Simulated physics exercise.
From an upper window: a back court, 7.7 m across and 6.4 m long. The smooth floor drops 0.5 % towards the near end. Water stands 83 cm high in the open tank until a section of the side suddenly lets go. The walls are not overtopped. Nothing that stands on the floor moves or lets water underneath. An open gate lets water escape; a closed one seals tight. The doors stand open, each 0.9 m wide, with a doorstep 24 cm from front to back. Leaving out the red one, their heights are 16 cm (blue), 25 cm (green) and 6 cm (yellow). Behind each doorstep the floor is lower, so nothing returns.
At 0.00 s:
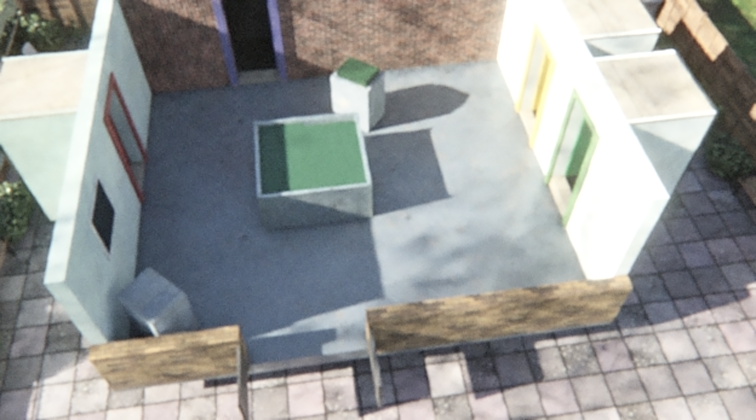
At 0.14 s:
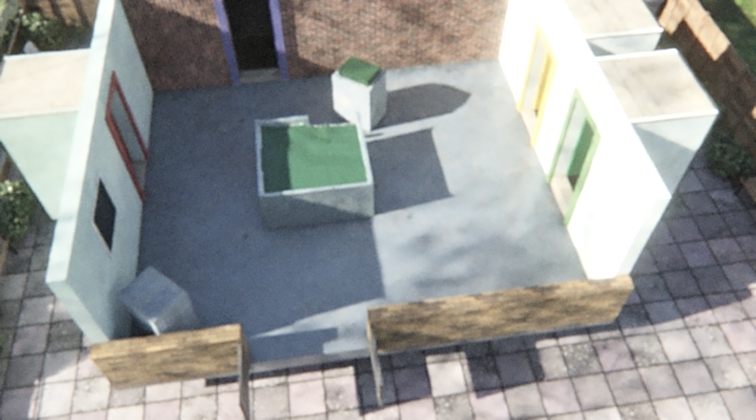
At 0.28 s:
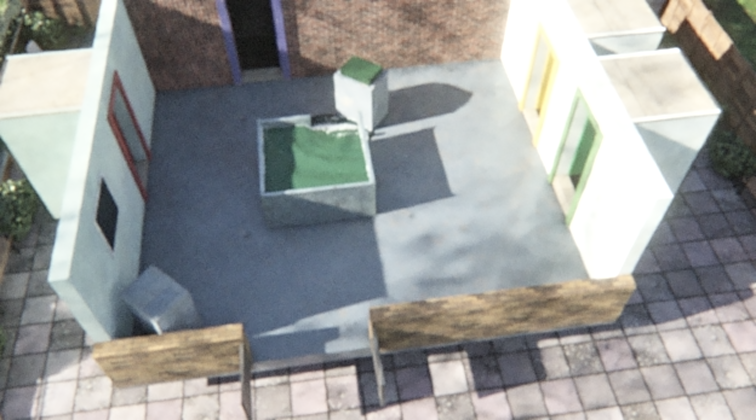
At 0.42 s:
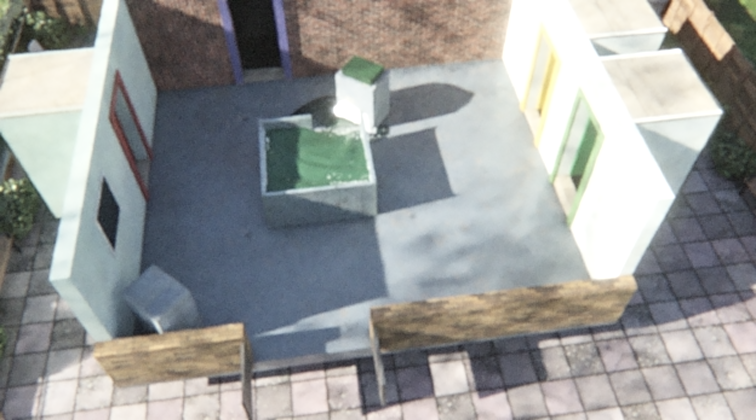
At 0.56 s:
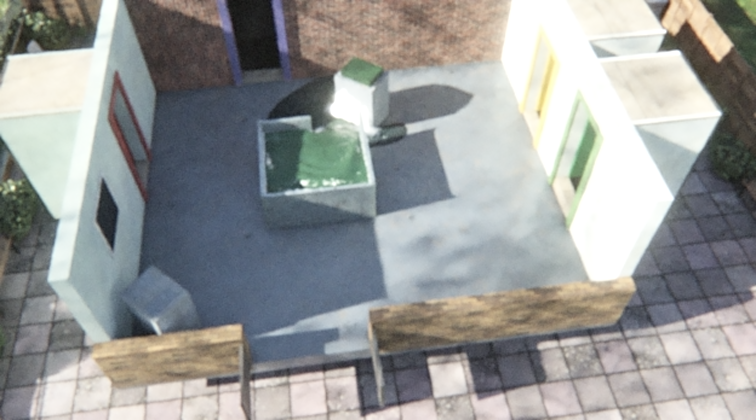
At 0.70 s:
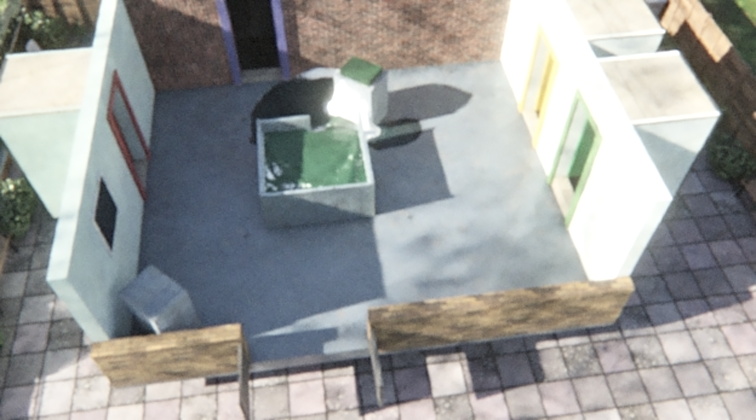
A walled back court seen from above, green water slopping in an open tank, then pouring out its far side and spreading darkly around a pale block.
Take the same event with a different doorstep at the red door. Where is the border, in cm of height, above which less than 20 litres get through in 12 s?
Close to 5 cm is just enough.
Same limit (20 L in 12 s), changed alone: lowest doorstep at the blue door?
Roughly 25 cm at blue.
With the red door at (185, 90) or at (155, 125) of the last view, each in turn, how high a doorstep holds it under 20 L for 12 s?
Roughly 20 and 24 cm.
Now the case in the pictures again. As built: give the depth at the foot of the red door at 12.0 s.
About 4.5 cm.
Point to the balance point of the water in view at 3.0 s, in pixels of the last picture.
Near (308, 147).
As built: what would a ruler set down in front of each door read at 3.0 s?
Depths in cm: Blue 21, red 7, green 8, yellow 8.
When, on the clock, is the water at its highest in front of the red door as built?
Around 5.0 s.
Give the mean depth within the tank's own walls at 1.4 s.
Roughly 52 cm on average.
After 1.4 s water covers 20 % of the floor, deepest (62 cm) near (355, 128); it has not reached the red door.
After 3.0 s water covers 55 % of the floor, deepest (35 cm) near (355, 128); 7 cm at the red door, 0 litres in over its 8 cm doorstep.
After 12.0 s water covers 95 % of the floor, deepest (9 cm) near (390, 331); 4 cm at the red door, 2 litres in over its 8 cm doorstep.
At the red door as built, the water arrived by 2.6 s and peaked near 9 cm at 5.2 s.
With a doorstep of 4.5 cm, 28 litres would have come in within the 12 s; with 6 cm, 12 litres. So under 20 litres takes about 5 cm.
